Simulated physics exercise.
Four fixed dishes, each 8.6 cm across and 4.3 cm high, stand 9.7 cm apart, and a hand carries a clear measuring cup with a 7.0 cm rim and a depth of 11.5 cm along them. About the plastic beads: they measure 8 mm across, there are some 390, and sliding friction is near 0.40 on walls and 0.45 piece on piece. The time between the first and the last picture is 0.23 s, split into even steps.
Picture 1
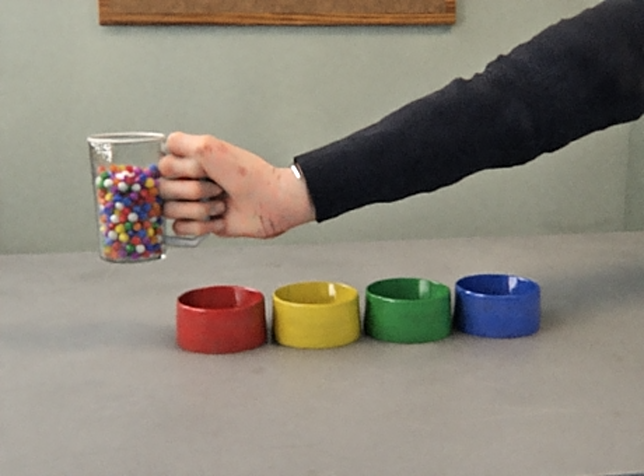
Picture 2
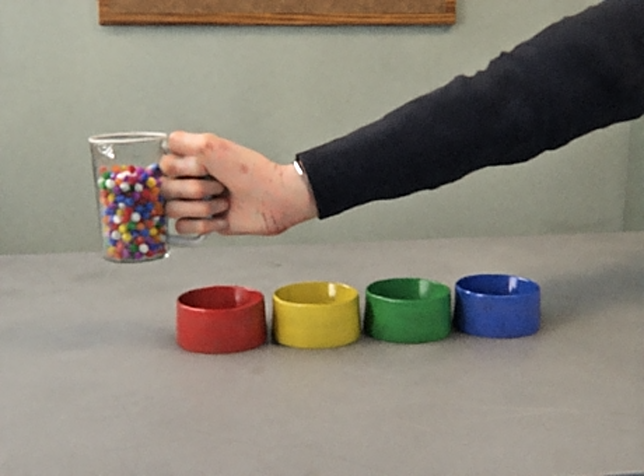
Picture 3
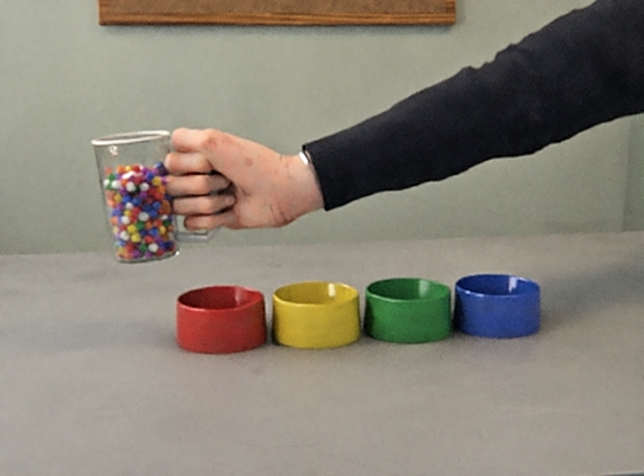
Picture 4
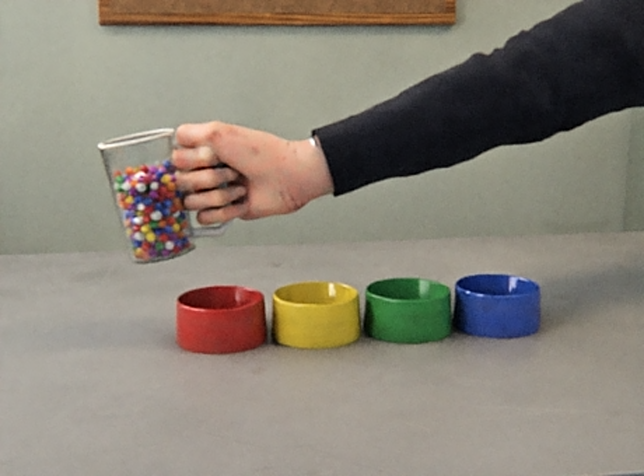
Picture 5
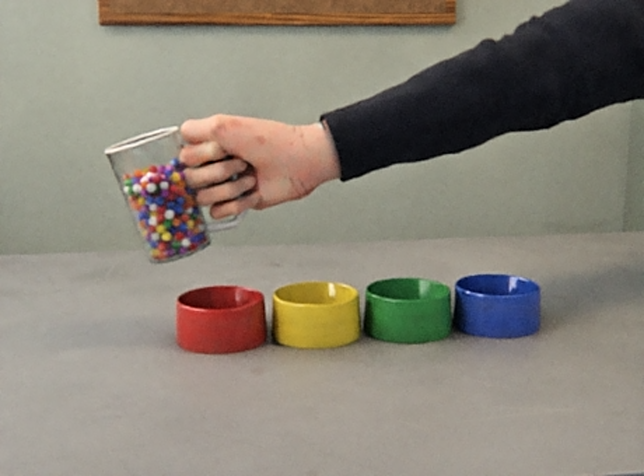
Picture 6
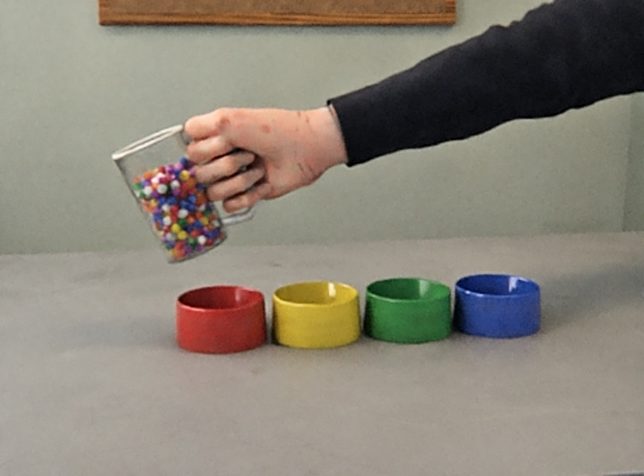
A hand moves a clear cup of colorful beads slightly right while tilting it leftward.
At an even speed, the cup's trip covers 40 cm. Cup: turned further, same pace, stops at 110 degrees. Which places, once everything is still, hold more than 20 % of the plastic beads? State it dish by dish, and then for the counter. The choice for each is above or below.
In the end red: I expect its count to stay within a fifth of the total; blue: I expect its count to stay within a fifth of the total; green: I expect its count to outstrip a fifth of the total; yellow: I expect its count to outstrip a fifth of the total; counter: I expect its count to stay within a fifth of the total.
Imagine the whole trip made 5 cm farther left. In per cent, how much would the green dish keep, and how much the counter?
Green 20, counter 10.
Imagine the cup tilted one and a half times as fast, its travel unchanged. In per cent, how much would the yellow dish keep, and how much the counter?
Shares - yellow: 40, counter: 10.
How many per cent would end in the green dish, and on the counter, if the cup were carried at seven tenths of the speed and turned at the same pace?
Shares: Green 0, counter 10.
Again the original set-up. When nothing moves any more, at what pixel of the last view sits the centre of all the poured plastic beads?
Near (333, 318).
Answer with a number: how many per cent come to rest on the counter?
I'd put it near 15 per cent.
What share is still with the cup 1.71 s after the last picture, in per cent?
About 0 percent of the load.
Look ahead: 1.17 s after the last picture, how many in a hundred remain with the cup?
Roughly 25 percent.
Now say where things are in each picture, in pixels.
The first picture shows cup at (130, 197), tilt 0 degrees, lip at (89, 139), moved 0.0 cm; middle of the pieces at (131, 211); red dish at (221, 298); yellow dish at (316, 294); green dish at (408, 290); blue dish at (497, 285).
The second picture shows cup at (133, 197), tilt 1 degrees, lip at (91, 139), moved 0.2 cm; middle of the pieces at (133, 211).
The third picture shows cup at (139, 197), tilt 5 degrees, lip at (94, 142), moved 0.9 cm; middle of the pieces at (141, 210).
The fourth picture shows cup at (150, 197), tilt 10 degrees, lip at (100, 146), moved 1.9 cm; middle of the pieces at (153, 210).
The fifth picture shows cup at (162, 196), tilt 16 degrees, lip at (107, 151), moved 3.0 cm; middle of the pieces at (166, 209).
The sixth picture shows cup at (173, 196), tilt 22 degrees, lip at (114, 157), moved 4.1 cm; middle of the pieces at (179, 208); red dish at (221, 298); yellow dish at (316, 294); green dish at (408, 290); blue dish at (497, 285).
Then, 0.71 s after the last picture, tilt 110 degrees; cup holds 90 %.
Then, 1.17 s after the last picture, tilt 110 degrees; cup holds 25 %, red 5 %, green 5 %, yellow 55 %.
Then, 1.71 s after the last picture, tilt 110 degrees; cup holds 0 %, red 5 %, green 25 %, yellow 55 %.
In the end, red 5 %, blue 0 %, green 25 %, yellow 55 %, counter 15 %.
